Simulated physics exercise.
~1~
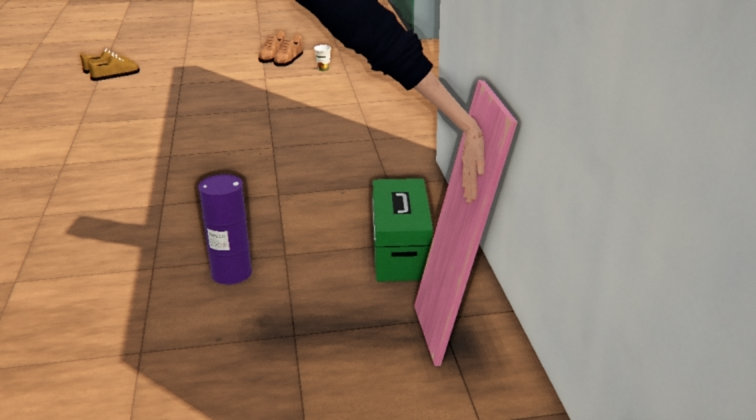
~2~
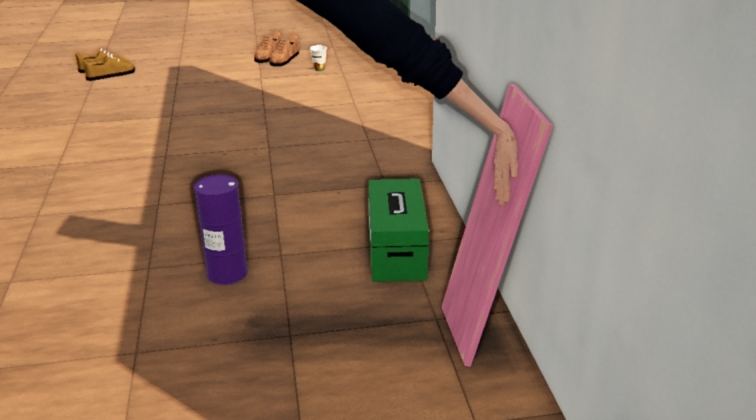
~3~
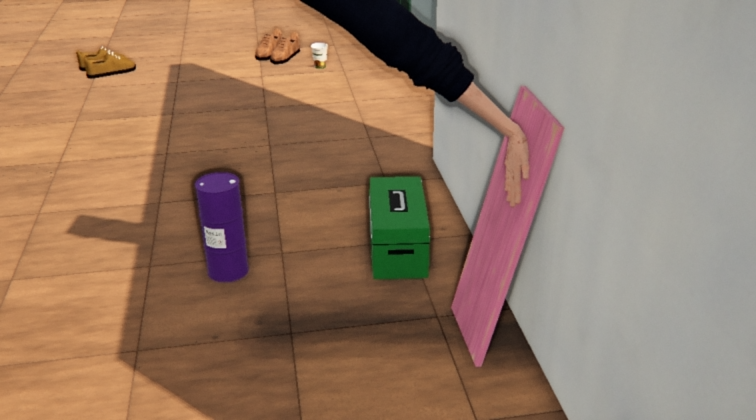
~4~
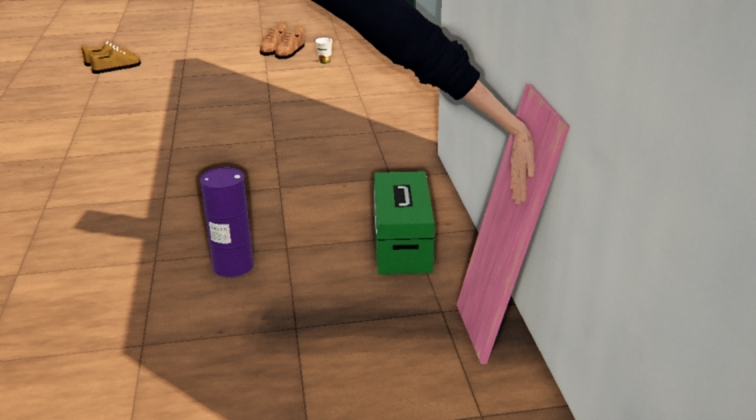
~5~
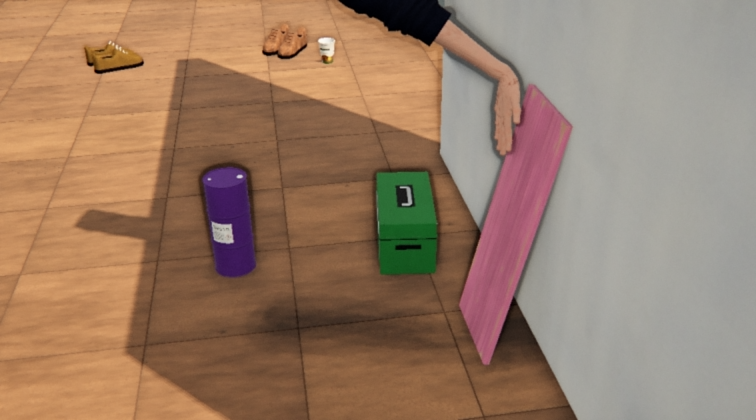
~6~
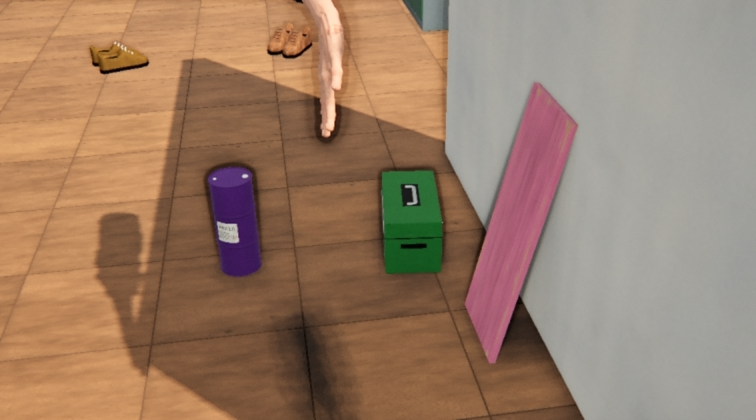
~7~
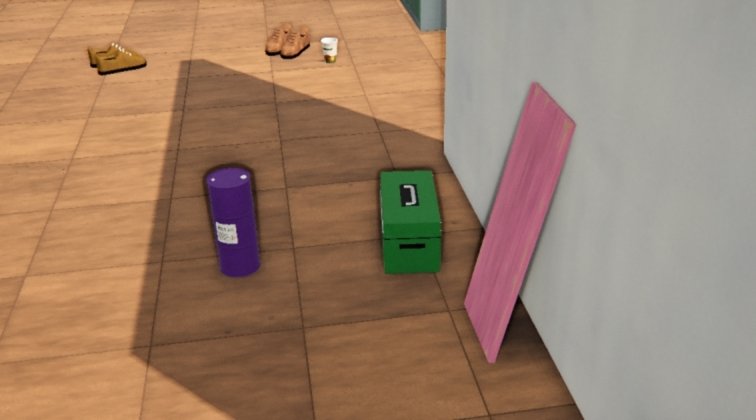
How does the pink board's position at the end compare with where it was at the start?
The pink board ends up a little farther to the right, with a clearer gap between it and the green toolbox.
